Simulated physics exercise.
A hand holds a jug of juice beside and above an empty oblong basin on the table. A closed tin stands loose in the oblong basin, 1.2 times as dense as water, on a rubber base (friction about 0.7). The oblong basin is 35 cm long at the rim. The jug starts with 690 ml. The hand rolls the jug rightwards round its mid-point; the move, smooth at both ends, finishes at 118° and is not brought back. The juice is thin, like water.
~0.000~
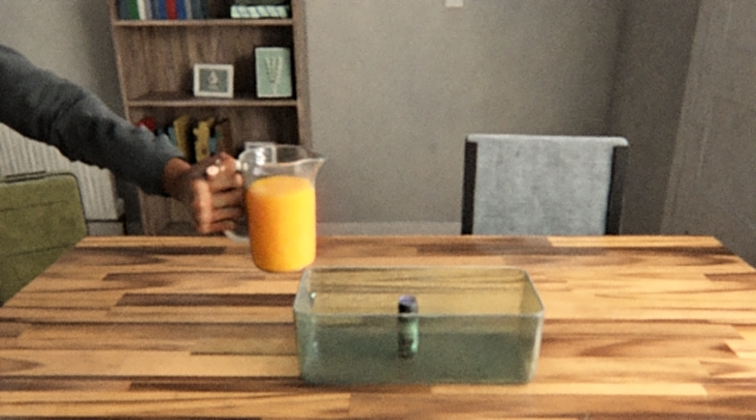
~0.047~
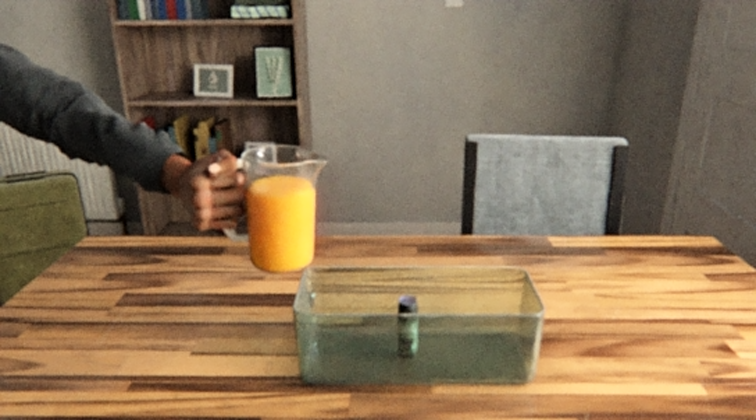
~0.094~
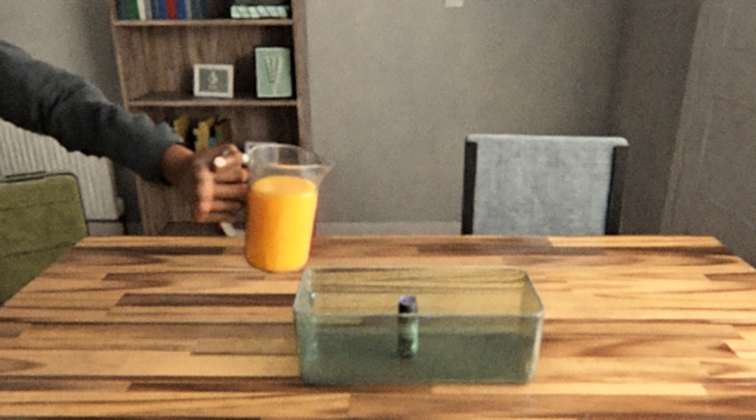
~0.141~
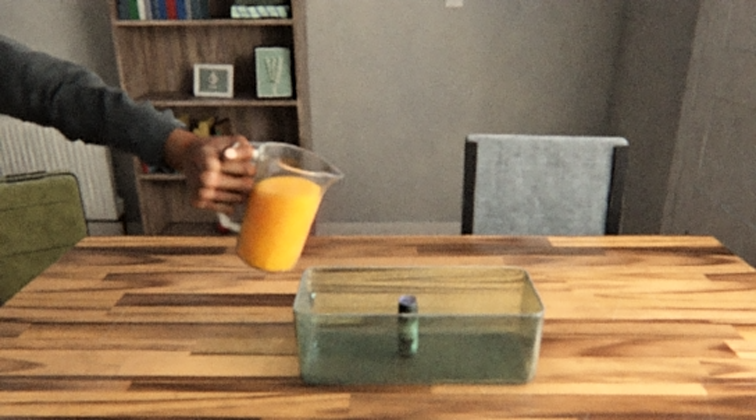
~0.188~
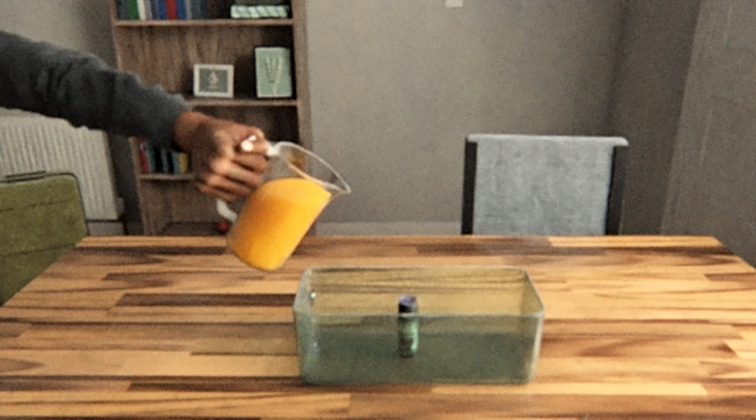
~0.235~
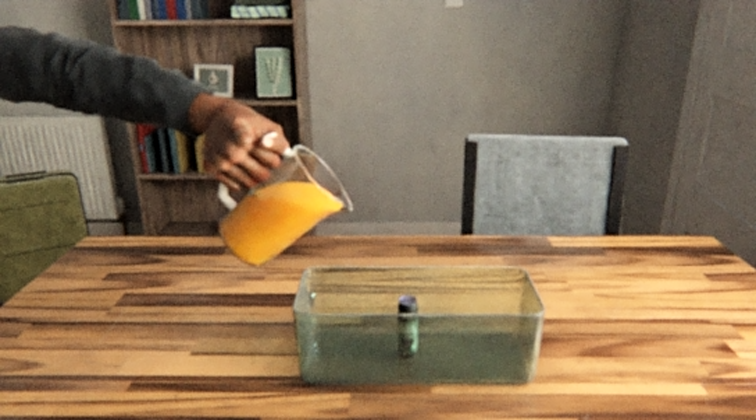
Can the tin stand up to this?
It keeps standing.
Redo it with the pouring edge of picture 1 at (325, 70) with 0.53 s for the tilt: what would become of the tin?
Then it falls.
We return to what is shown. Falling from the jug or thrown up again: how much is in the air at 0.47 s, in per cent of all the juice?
About 18 per cent.
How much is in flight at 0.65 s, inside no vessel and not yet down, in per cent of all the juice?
Some 14 per cent.
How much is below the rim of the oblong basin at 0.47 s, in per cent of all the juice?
Some 24 per cent.
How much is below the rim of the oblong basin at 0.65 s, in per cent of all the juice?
About 74 per cent.
Then, 0.47 s in, the tilt is 115° and 58 per cent is still to pour; the tin stands where it began.
Then, 0.65 s in, the tilt is 118° and 12 per cent is still to pour; the tin stands where it began.
Then, 0.83 s in, the tilt is 118° and 0 per cent is still to pour; the tin stands where it began.
Then, 1.03 s in, the tilt is 118° and 0 per cent is still to pour; the tin stands where it began.
Finally, the tin stands where it began.
